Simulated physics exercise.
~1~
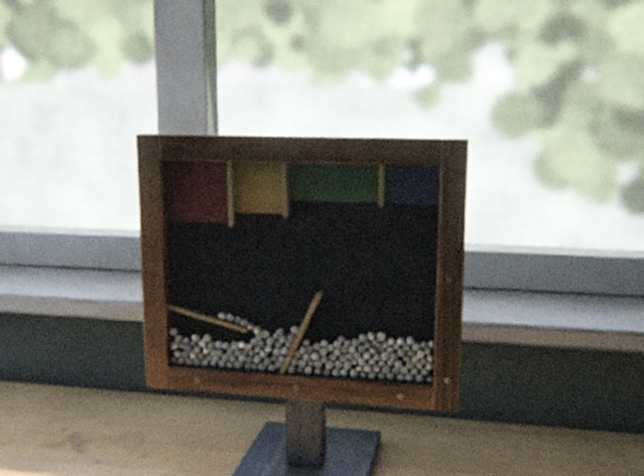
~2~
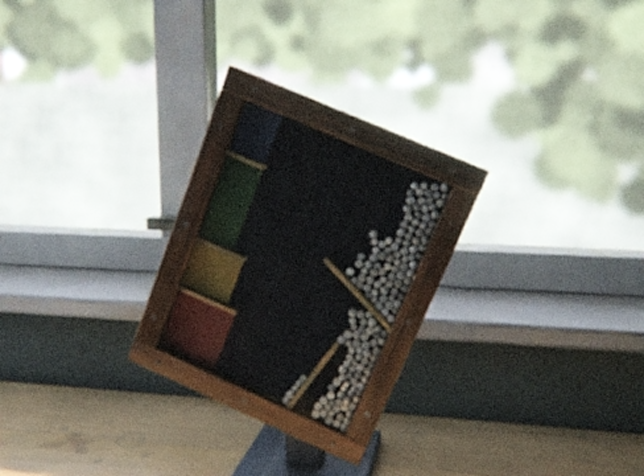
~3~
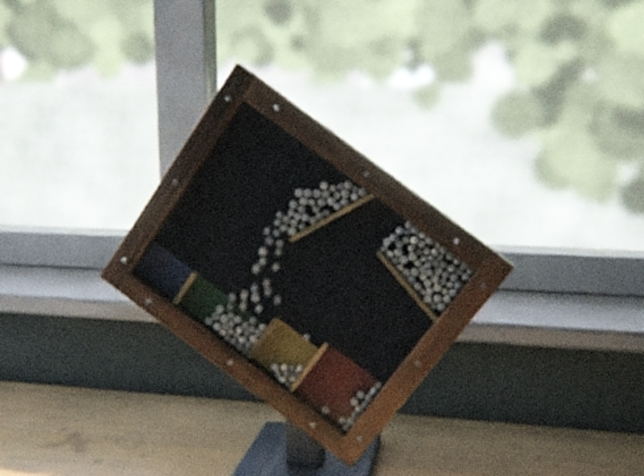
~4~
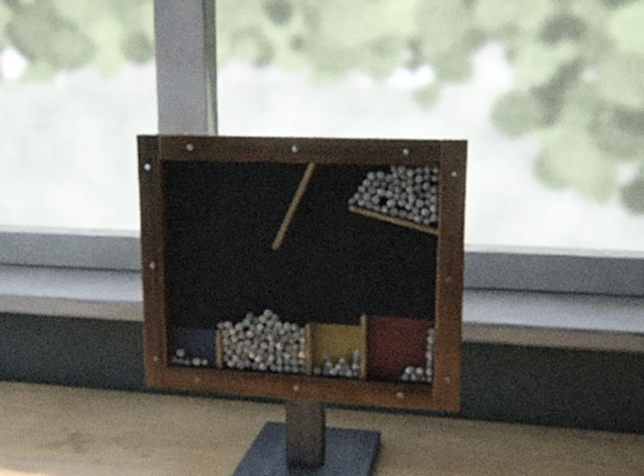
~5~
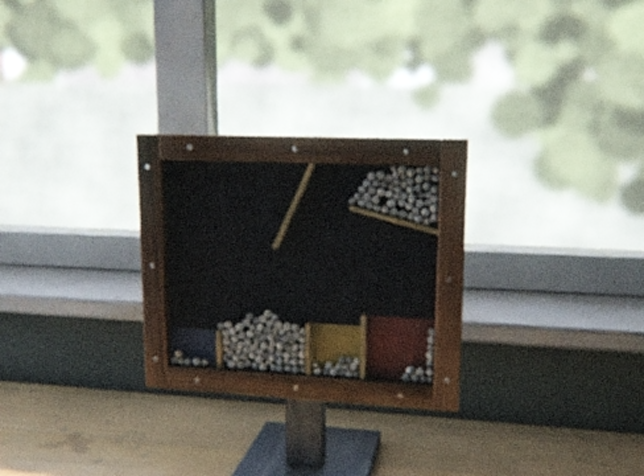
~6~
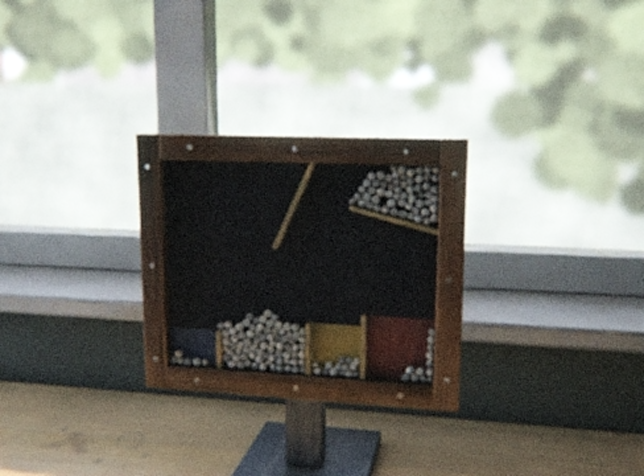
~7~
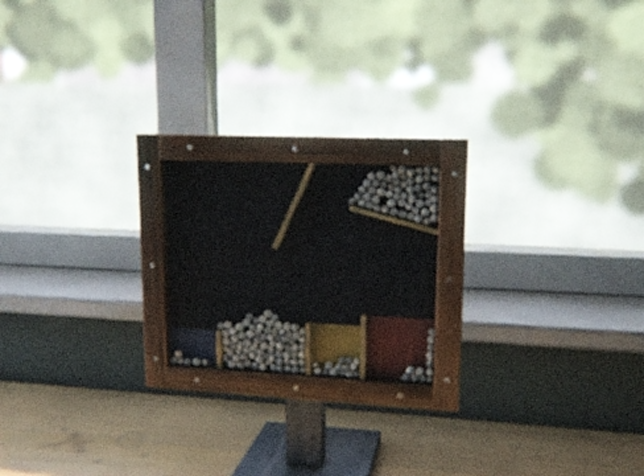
To begin with, a wooden-framed case stands upright before a window, with small pale beads heaped along its bottom and red, yellow, green and blue pockets across its top. The case turns counterclockwise, carrying the beads up its right side while the pockets swing down the left. As it tips further, beads spill off a slanted inner strip and stream towards the pockets. The case stops upside down. At rest, the green pocket is piled over its rim, yellow, blue and red hold only a few beads, and a large cluster stays caught on a ledge at upper right.
